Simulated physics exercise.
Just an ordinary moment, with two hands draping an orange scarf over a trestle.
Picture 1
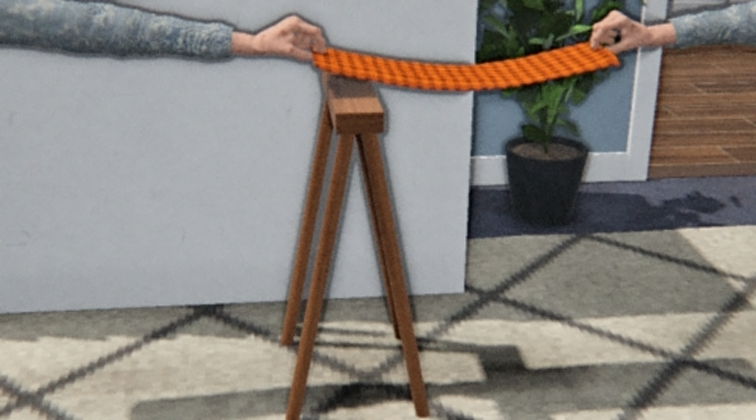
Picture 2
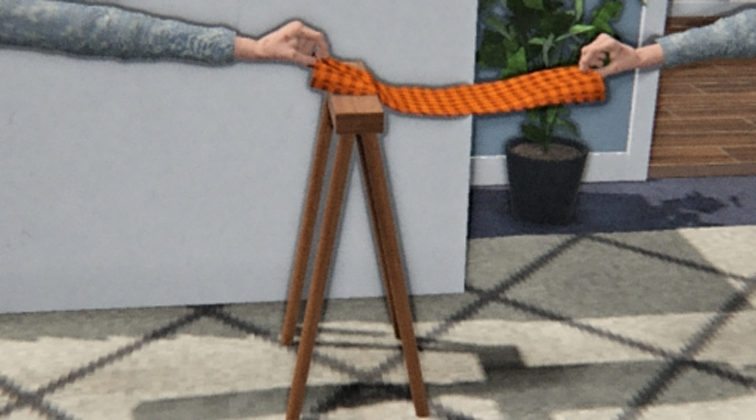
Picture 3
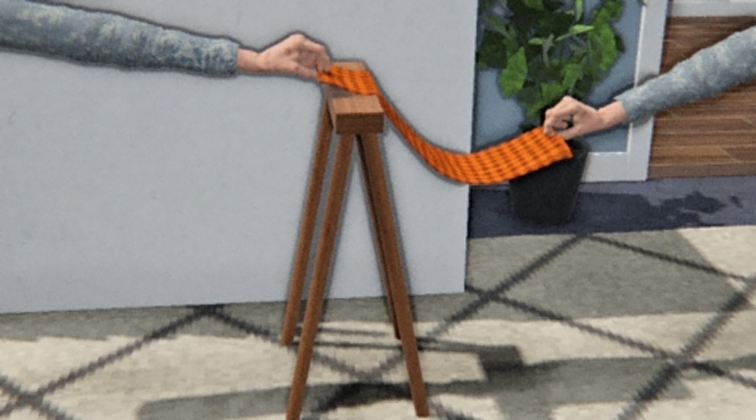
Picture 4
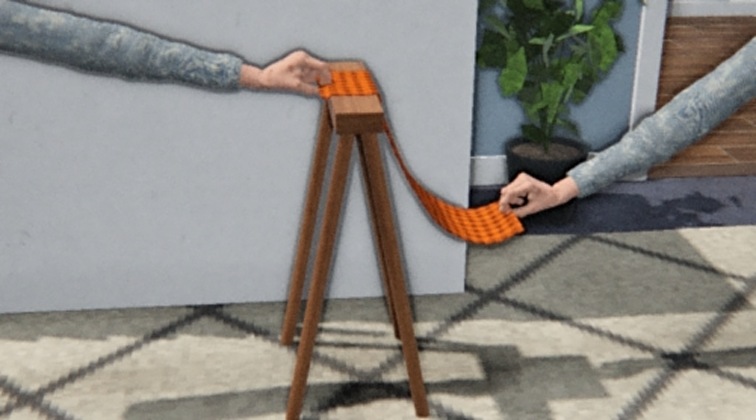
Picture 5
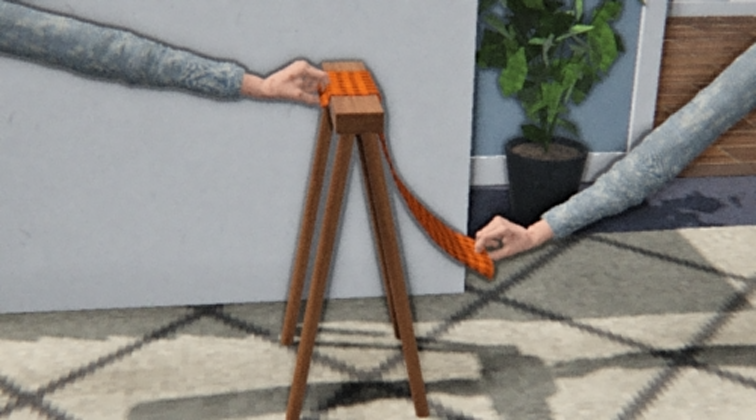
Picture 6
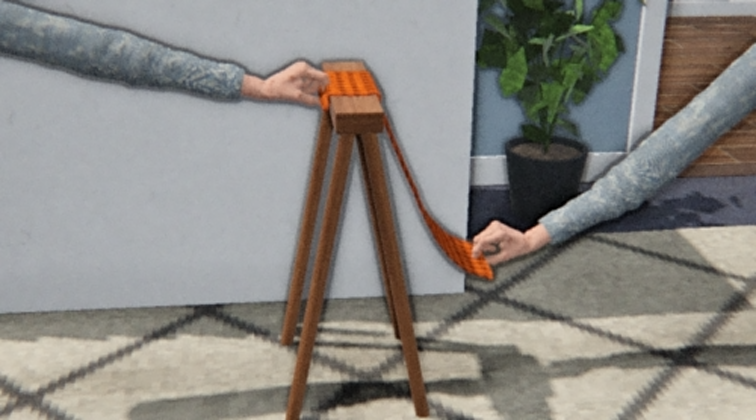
An orange scarf held by two hands lowers onto a wooden trestle, its right end drawn downward.
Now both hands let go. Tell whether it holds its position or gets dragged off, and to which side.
It gets dragged off to the right.
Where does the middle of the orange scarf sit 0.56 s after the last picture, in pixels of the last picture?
I'd put it close to (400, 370).
Then, 0.30 s after the last picture, scarf clear of the top and falling near (401, 229).
Then, 0.56 s after the last picture, scarf in a heap on the floor near (400, 370).
At rest, scarf in a heap on the floor near (396, 374). The orange scarf goes down on the right side.
